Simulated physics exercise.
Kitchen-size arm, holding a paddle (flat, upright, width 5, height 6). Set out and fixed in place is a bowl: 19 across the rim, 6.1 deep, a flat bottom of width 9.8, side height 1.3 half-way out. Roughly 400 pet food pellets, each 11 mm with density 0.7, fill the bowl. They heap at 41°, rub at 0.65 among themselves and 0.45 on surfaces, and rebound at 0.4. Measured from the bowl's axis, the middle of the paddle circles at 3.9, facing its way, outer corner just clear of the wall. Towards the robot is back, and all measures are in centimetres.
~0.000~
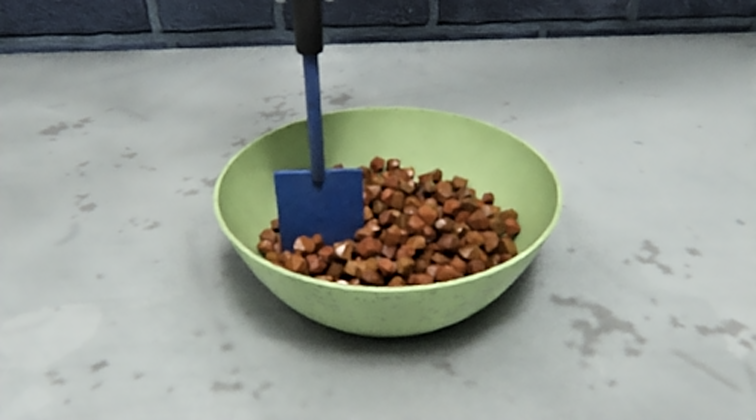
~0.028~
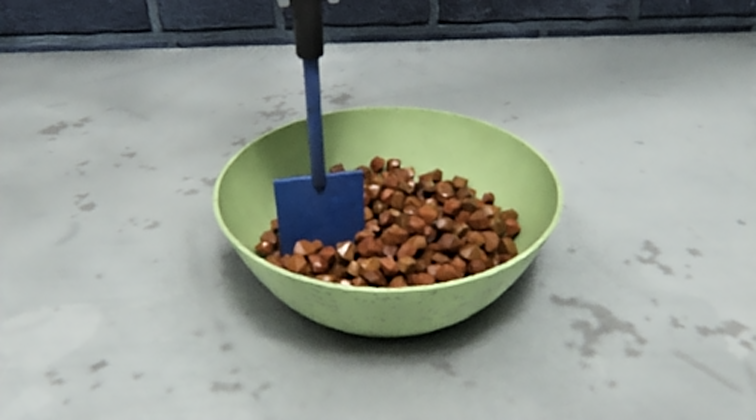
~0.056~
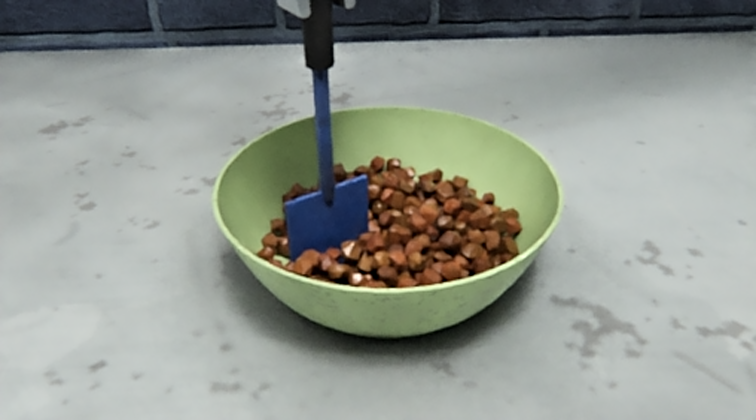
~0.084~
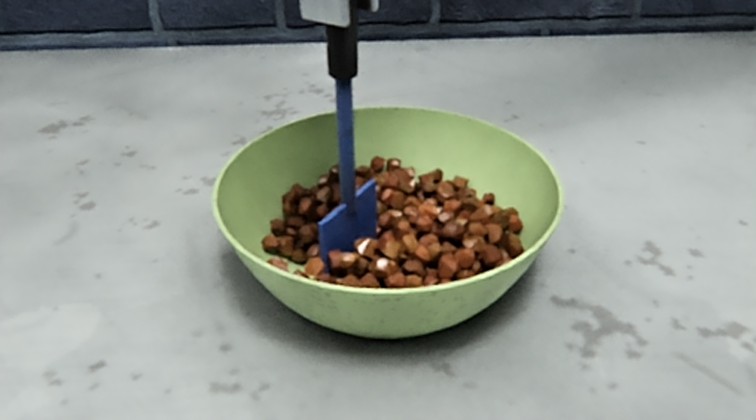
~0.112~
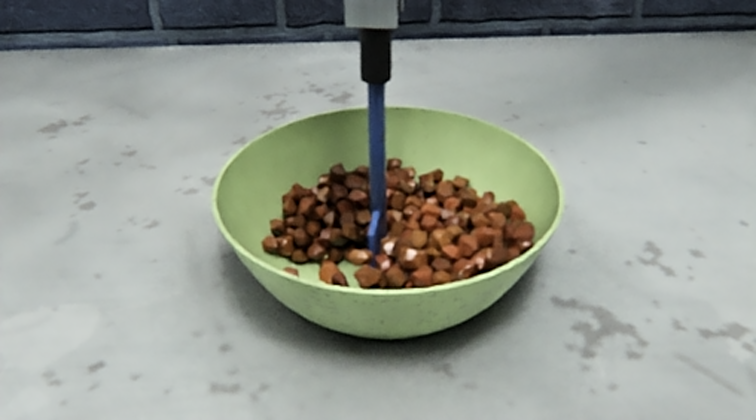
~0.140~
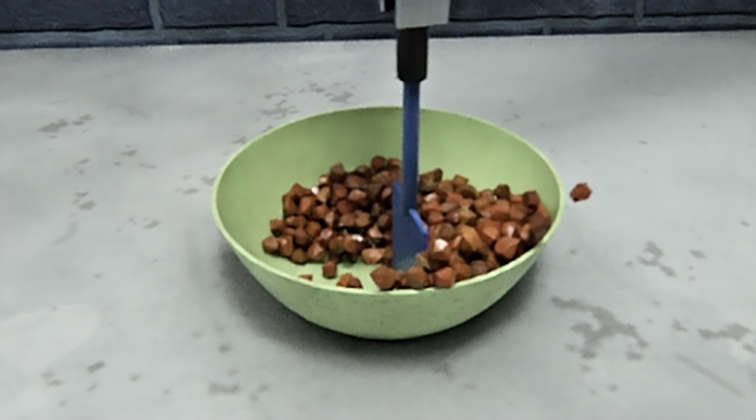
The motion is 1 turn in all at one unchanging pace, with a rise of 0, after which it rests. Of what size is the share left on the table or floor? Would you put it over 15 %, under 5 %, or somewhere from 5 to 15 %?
I would put it over 15 %.
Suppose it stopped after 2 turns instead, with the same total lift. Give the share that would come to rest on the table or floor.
Then some 45 per cent.
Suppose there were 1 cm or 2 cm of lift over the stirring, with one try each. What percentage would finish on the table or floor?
25 % and 20 %.
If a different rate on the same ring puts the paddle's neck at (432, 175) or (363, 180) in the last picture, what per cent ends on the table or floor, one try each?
Roughly 40 and 15 percent, in that order.
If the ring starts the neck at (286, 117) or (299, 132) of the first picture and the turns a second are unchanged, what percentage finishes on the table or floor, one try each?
Close to 25 per cent for the first and close to 40 per cent for the second.
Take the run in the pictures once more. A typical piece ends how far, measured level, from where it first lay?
9 cm.
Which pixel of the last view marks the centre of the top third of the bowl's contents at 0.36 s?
The centre lies near (311, 149) in the last picture.
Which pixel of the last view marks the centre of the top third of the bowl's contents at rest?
(322, 277).
By 0.25 s, 199° round, highest piece 10 above the table; 371 in the bowl, 3 on the table or floor, 27 in flight or on the tool.
By 0.36 s, 295° round, highest piece 9 above the table; 327 in the bowl, 35 on the table or floor, 39 in flight or on the tool.
By 0.62 s, 0° round, highest piece 6 above the table; 294 in the bowl, 106 on the table or floor, 1 in flight or on the tool.
By 1.32 s, 0° round, highest piece 6 above the table; 294 in the bowl, 107 on the table or floor.
Final count, 294 in the bowl, 107 on the table or floor. That is 27 % on the table or floor.
